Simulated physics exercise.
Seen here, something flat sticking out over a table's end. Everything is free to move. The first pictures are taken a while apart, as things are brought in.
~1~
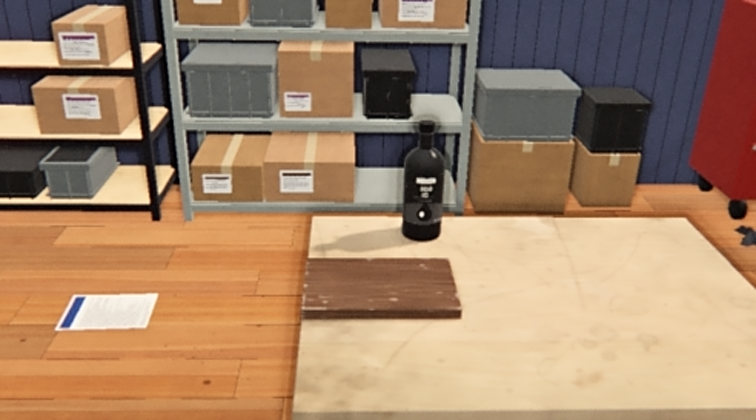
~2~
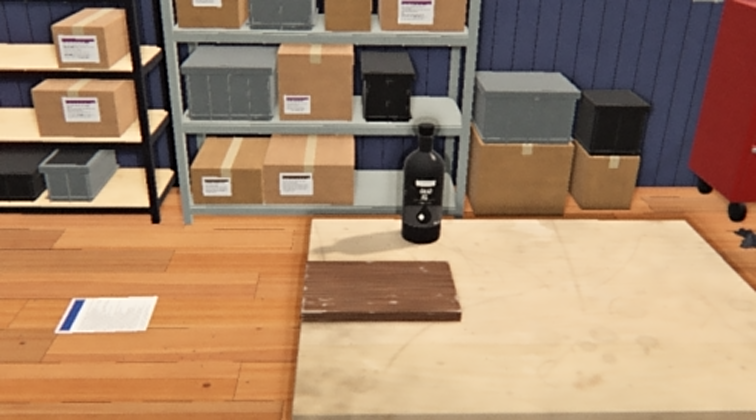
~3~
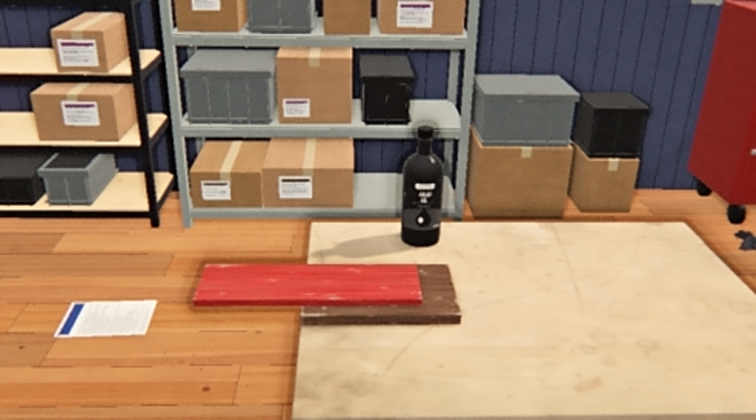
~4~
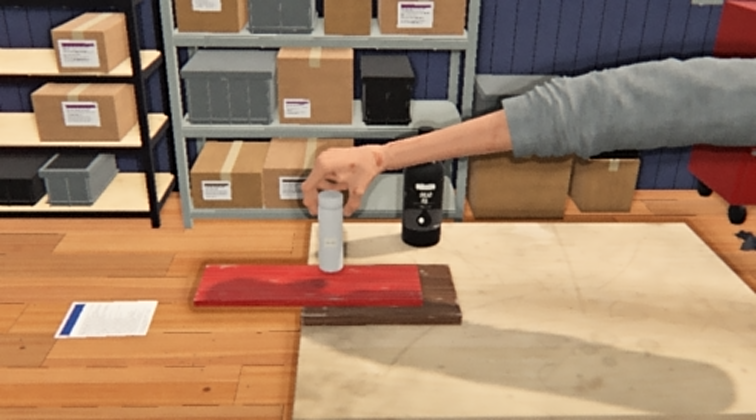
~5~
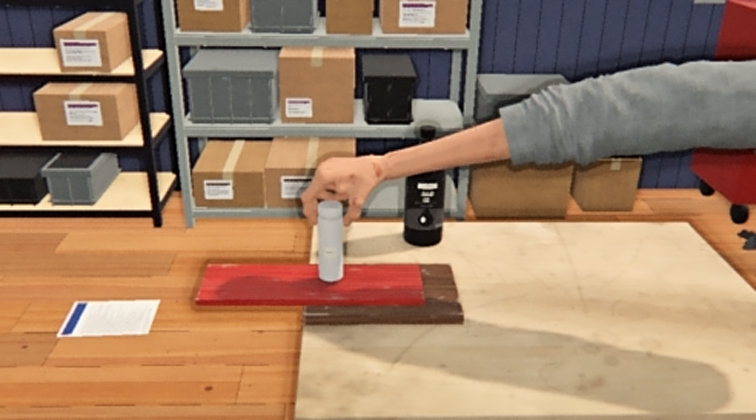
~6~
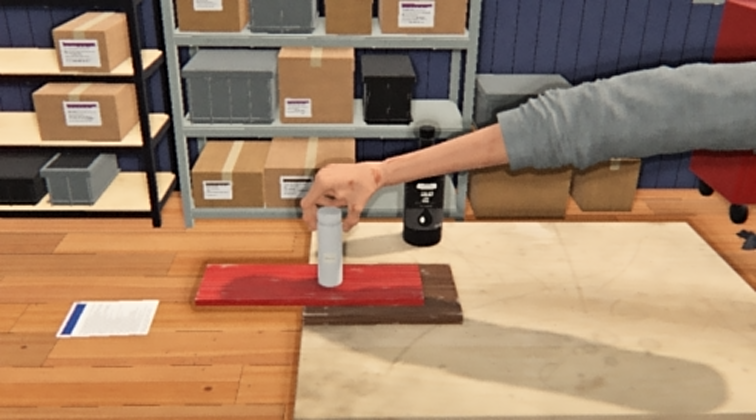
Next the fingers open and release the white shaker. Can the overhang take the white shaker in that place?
The board keeps its balance.
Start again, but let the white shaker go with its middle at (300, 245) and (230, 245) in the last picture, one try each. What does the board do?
First try: It keeps its balance; second try: It goes over.
Then, 0.90 s on from there, no change.
Then, 1.70 s on from there, white shaker resting near (330, 247).
In the end, all 4 unmoved. At the end, from the last picture's camera, white shaker near (329, 247). The board stays on the table.
